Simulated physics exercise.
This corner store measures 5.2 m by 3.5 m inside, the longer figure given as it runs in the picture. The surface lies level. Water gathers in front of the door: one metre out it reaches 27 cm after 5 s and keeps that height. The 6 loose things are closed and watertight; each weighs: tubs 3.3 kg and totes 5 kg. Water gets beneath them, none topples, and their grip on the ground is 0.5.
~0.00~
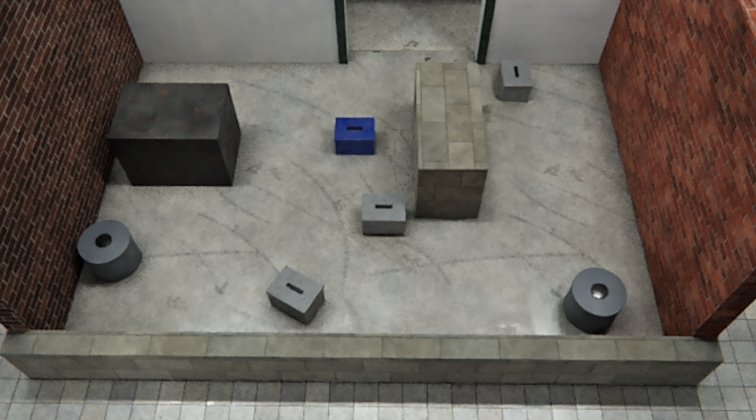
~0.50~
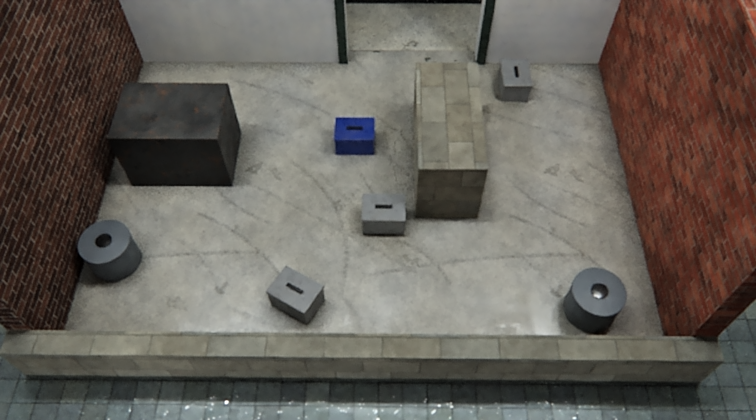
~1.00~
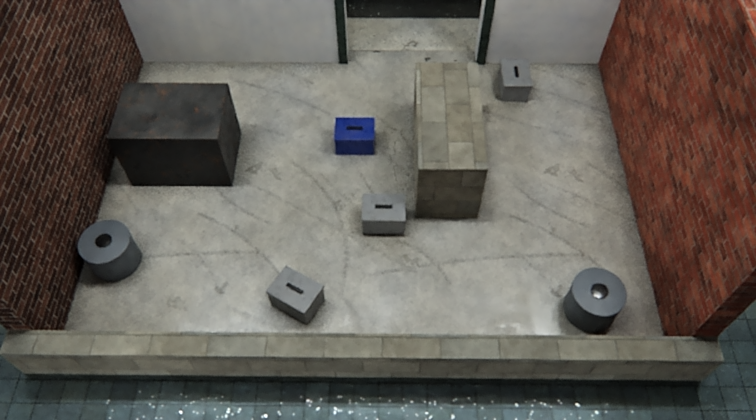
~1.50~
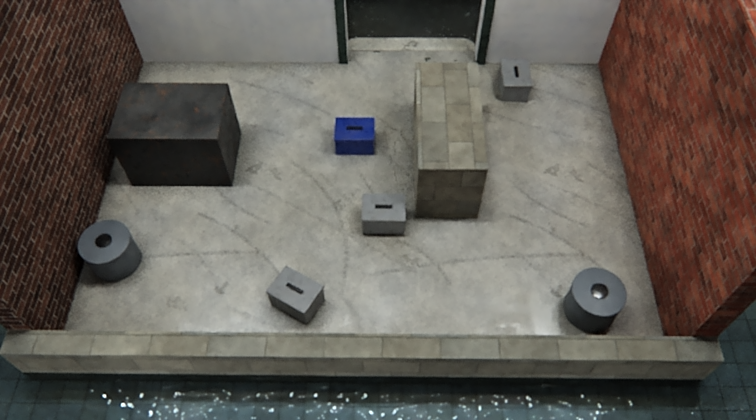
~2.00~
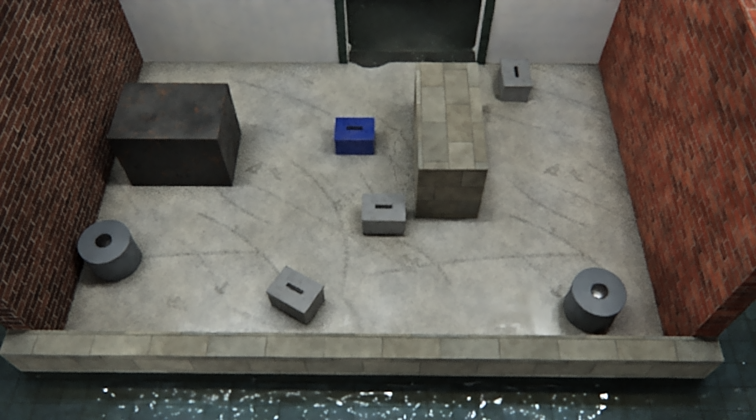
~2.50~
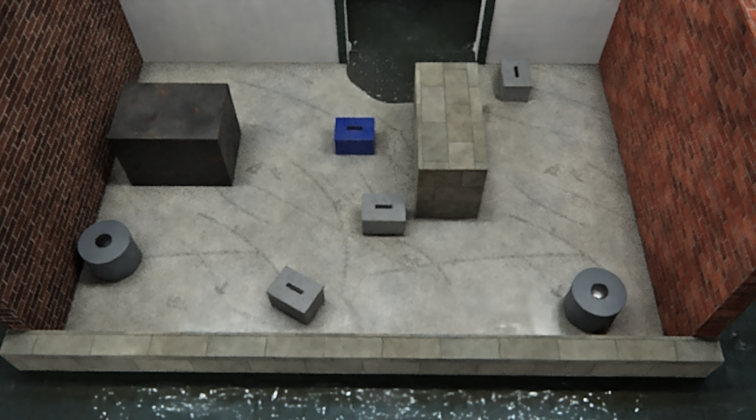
In the video, dark water rises outside a walled room holding a blue box, gray boxes, round tubs and larger blocks, then enters through the doorway at the back and spreads slightly across the floor while the objects stay still.
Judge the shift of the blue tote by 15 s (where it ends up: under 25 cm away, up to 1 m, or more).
Blue tote ends far away.
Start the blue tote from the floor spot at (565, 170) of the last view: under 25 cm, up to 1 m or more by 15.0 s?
It ends far away.
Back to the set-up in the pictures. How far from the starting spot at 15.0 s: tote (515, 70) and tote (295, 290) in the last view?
In turn: 50 cm, 150 cm.
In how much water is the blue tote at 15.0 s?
Roughly 19 cm.
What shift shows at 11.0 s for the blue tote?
Roughly 250 cm by then.
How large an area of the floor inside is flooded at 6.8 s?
Roughly 15 m2.
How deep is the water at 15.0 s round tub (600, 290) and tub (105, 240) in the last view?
About 15 and 18 cm.
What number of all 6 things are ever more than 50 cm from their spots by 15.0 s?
That makes 6.
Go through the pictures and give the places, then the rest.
The blue tote at (355, 128) rests on the ground; water covers 0.0 m2; 0 of 6 have shifted, in the first frame.
The blue tote at (355, 128), on the bottom; 0.0 m2 under water; 0 of 6 have shifted, in the second frame.
The blue tote at (355, 128), on the bottom; water covers 0.0 m2; 0 of 6 have shifted, in the third frame.
The blue tote at (355, 128) rests on the ground; water covers 0.0 m2; 0 of 6 have shifted, in the fourth frame.
The blue tote at (355, 128), on the bottom; 0.0 m2 under water; 0 of 6 have shifted, in the fifth frame.
The blue tote at (355, 128), on the bottom; water covers 0.7 m2; 0 of 6 have shifted, in the sixth frame.
After 3.5 s the blue tote is near (353, 130), 0.0 m from its start, aground; 0 afloat.
After 6.8 s the blue tote is near (96, 314), 2.9 m from its start, afloat; 6 afloat.
After 11.0 s the blue tote is near (163, 264), 2.3 m from its start, afloat; 6 afloat.
After 15.0 s the blue tote is near (140, 199), 2.1 m from its start, afloat; 6 afloat.
